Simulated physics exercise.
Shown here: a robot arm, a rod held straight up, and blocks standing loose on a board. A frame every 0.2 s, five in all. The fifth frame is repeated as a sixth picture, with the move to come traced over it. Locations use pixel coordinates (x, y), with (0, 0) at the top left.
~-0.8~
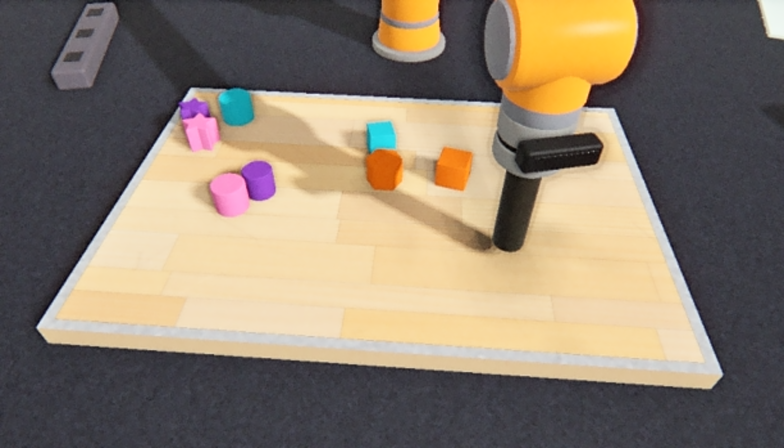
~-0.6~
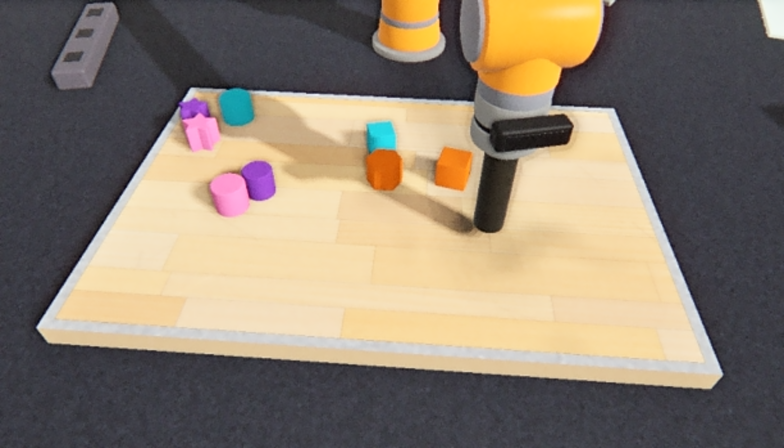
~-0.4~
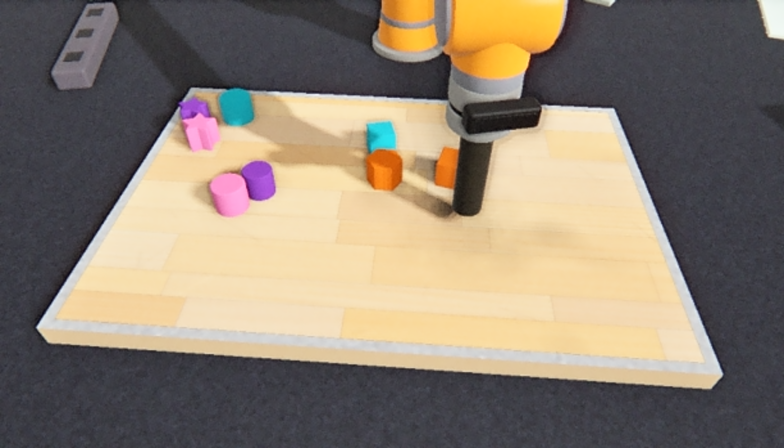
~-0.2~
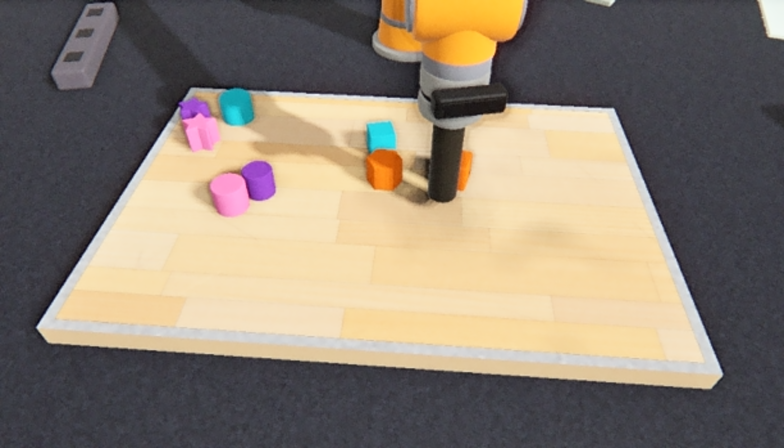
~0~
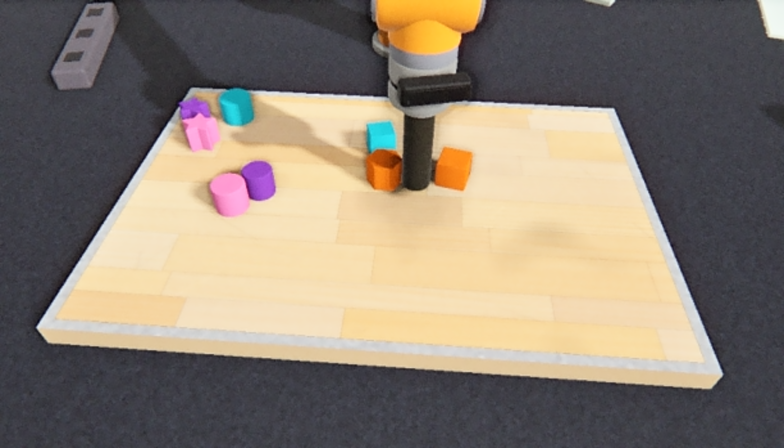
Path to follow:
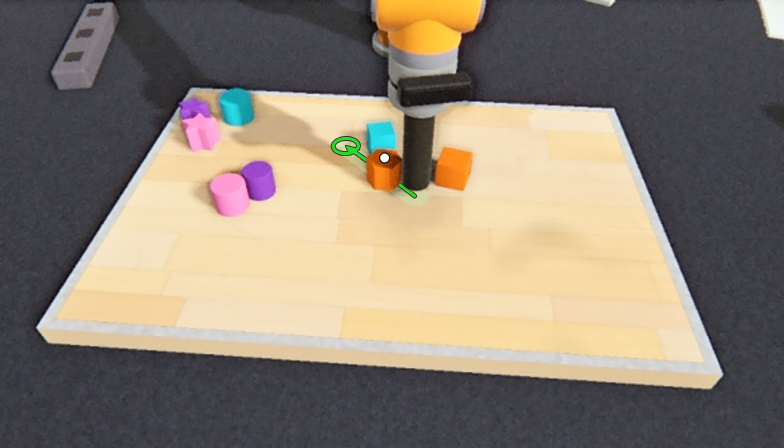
At first, a robot arm holds a black rod upright over the right side of a wooden board scattered with small colourful blocks. The rod glides left and toward the back, passing in front of the orange square block, and ends between it and the orange hexagon, while the blocks stay still.
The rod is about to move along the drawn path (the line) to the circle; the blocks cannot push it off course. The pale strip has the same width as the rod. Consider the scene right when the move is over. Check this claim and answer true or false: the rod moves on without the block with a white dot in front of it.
That is true.
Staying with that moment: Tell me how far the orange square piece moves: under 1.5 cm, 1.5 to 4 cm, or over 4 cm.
Its final spot will lie within 1.5 cm of the current one.
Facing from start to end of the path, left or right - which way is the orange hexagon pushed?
The answer is left: Facing from the path's start to its end, that's where the orange hexagon shifts.
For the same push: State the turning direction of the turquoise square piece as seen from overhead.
From above, clockwise.
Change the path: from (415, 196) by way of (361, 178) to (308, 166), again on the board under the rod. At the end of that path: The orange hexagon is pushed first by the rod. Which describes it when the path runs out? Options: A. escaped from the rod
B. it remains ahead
Option A.
The drawn path runs straight from (415, 196) to (346, 146); the dot is on the orange hexagon.
On the path given first. One third of the way, rod (391, 165); orange hexagon (364, 147), turned 15° anticlockwise.
Two thirds of the way, rod (367, 149); turquoise square piece (379, 125), turned 25° clockwise; orange hexagon (338, 136), turned 35° anticlockwise.
At the end, rod (345, 134); turquoise square piece (377, 122), turned 55° clockwise; orange hexagon (320, 133), turned 70° anticlockwise; orange square piece not moved.
